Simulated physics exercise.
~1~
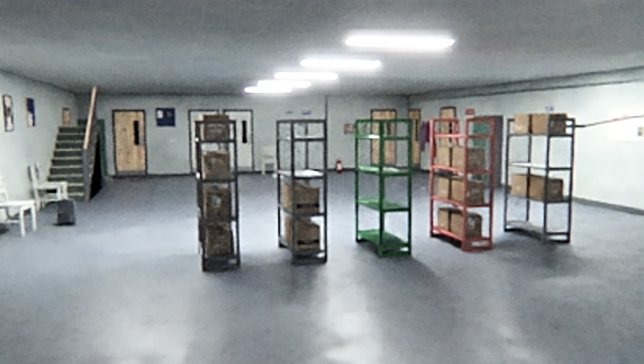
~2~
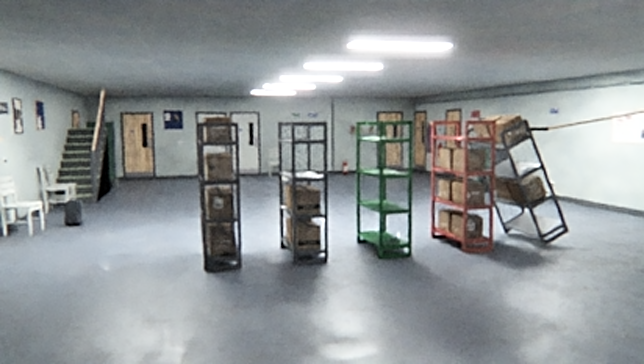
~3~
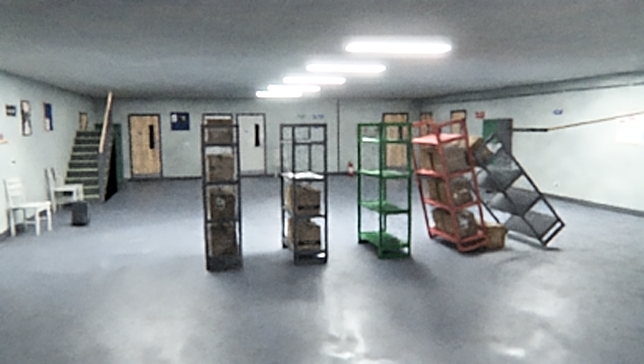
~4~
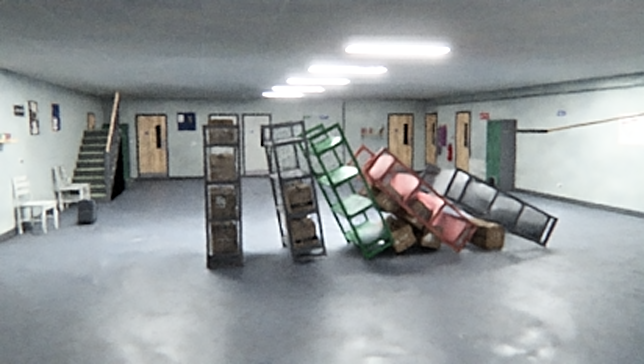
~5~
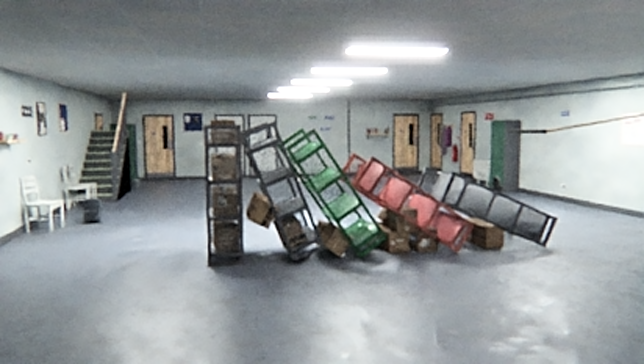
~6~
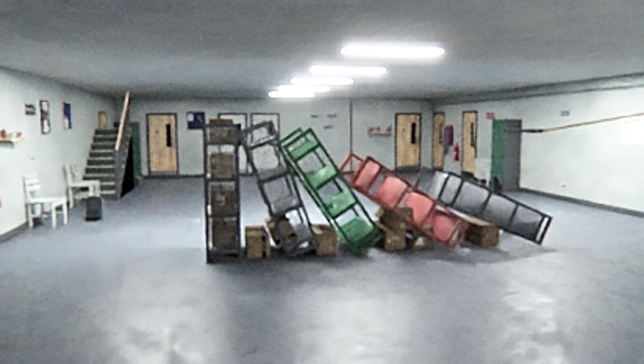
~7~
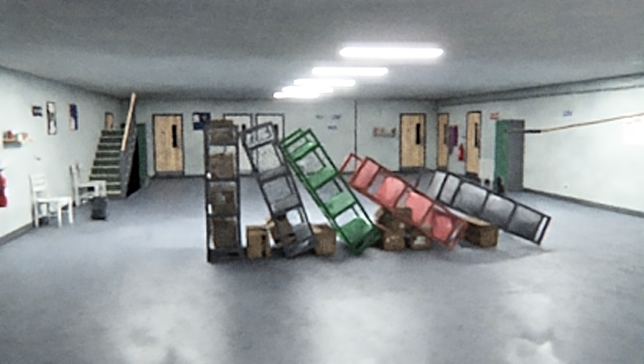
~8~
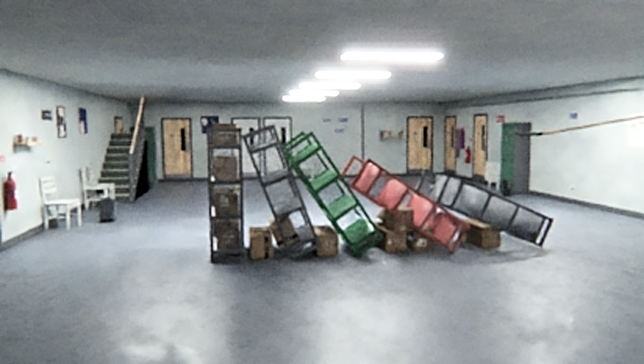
Five shelving units topple leftward in a chain, spilling boxes, until only the leftmost stands upright.
